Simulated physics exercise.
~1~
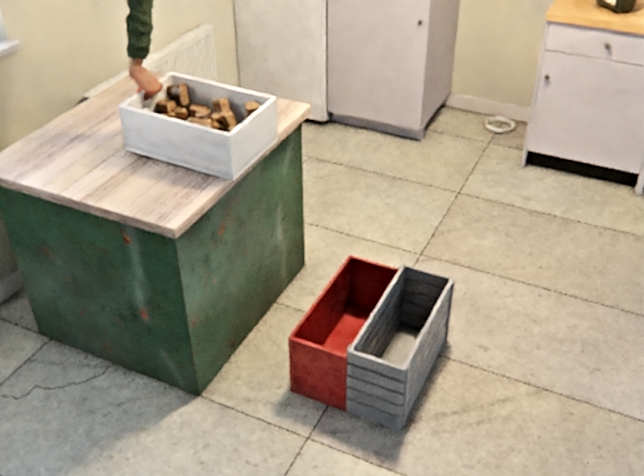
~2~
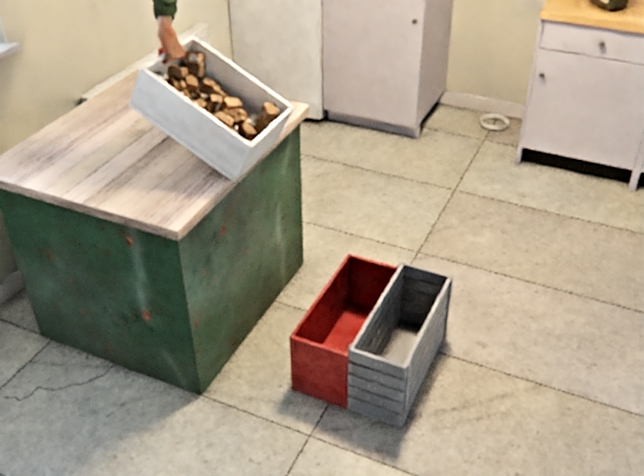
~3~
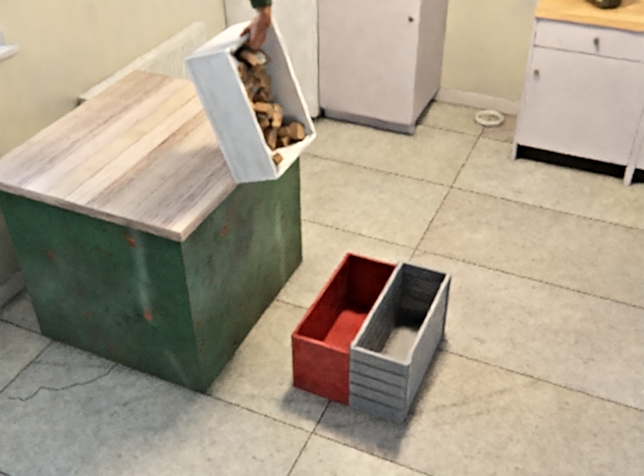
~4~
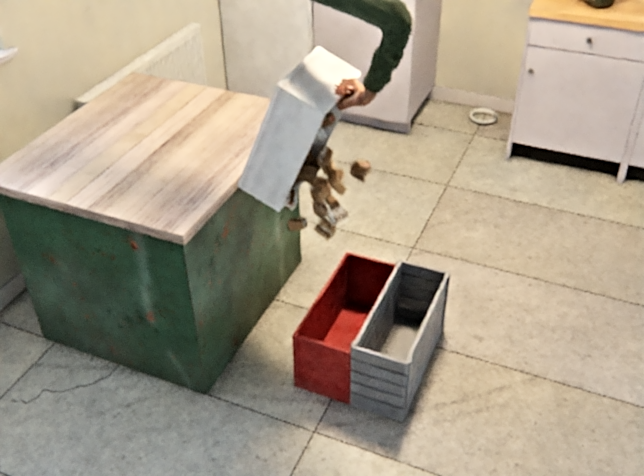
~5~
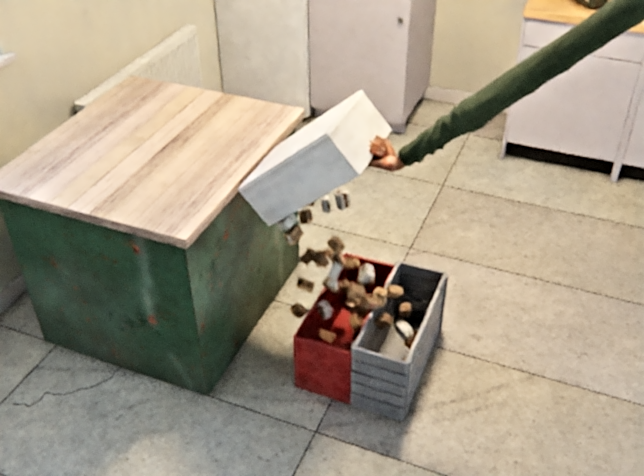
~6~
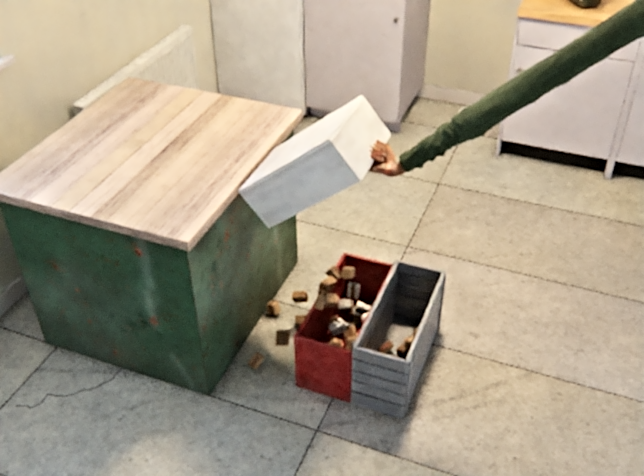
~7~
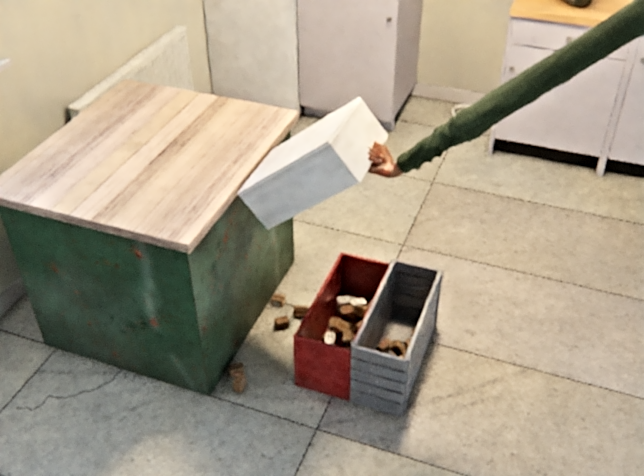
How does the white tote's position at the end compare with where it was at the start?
At the start the white tote sits upright on top of the bench, but by the end it is farther right and a little lower, held tipped over past the bench's edge above the bins.
